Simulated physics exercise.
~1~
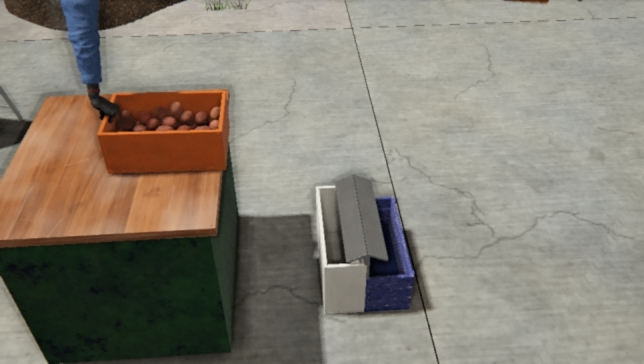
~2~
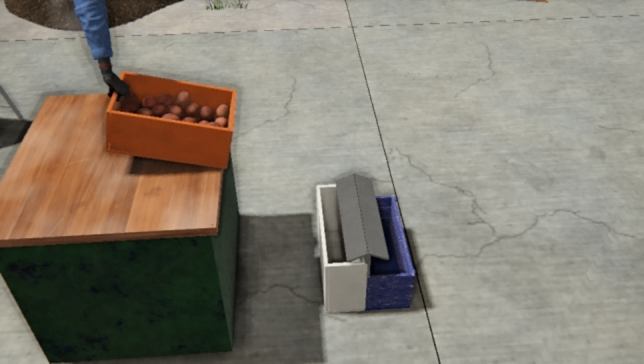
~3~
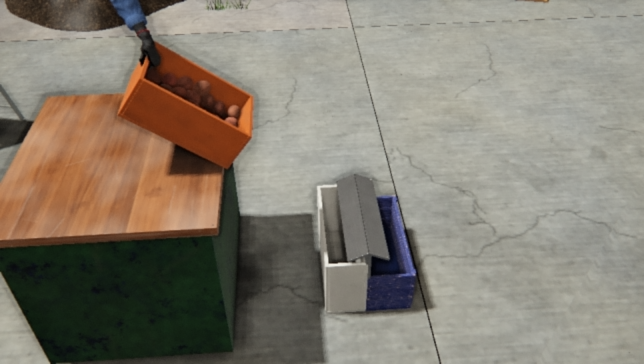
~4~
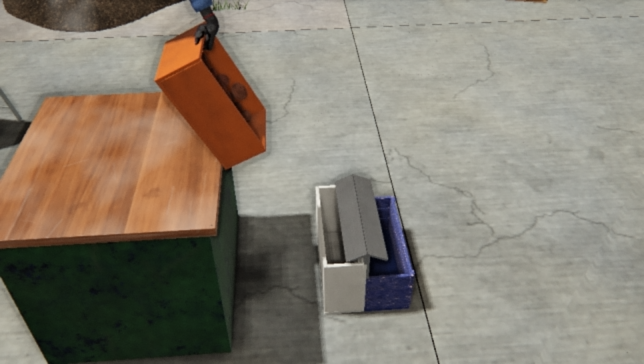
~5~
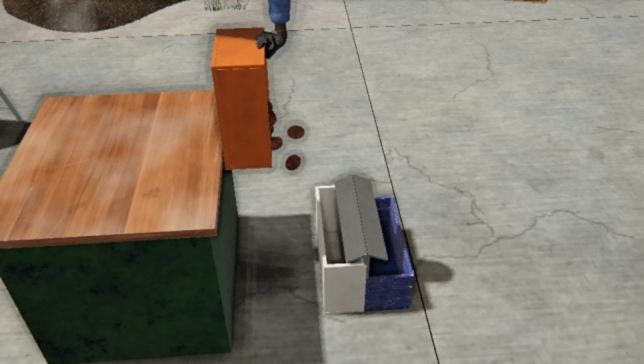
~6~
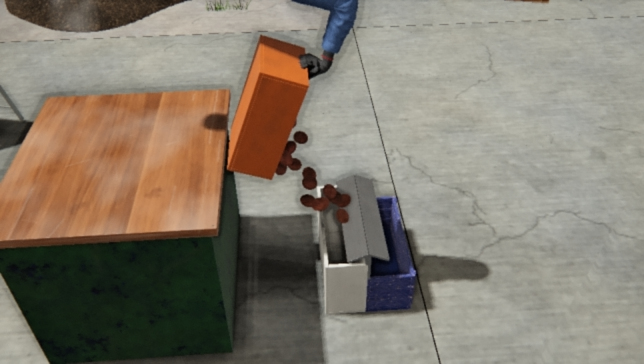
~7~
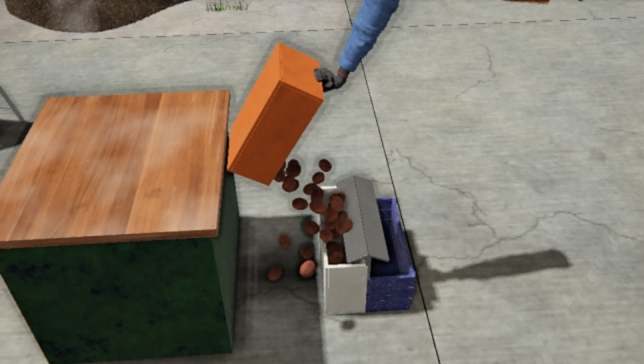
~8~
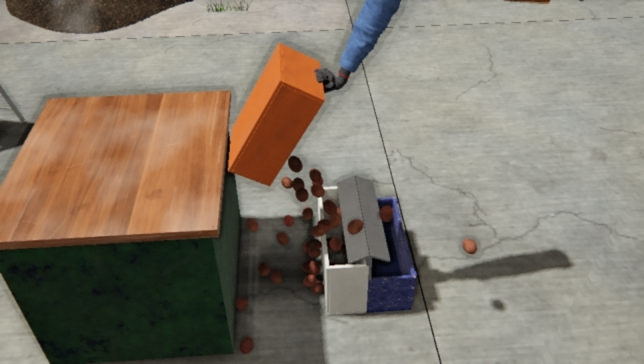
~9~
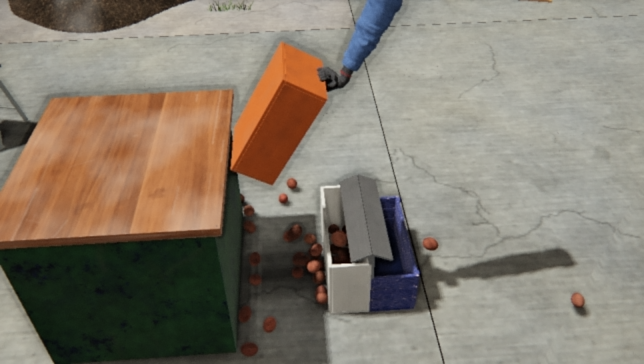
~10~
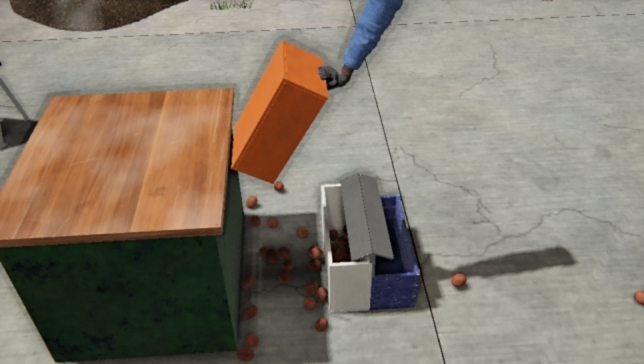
A gloved hand tipping an orange crate off a bench, spilling red potatoes into a white bin and across the concrete.
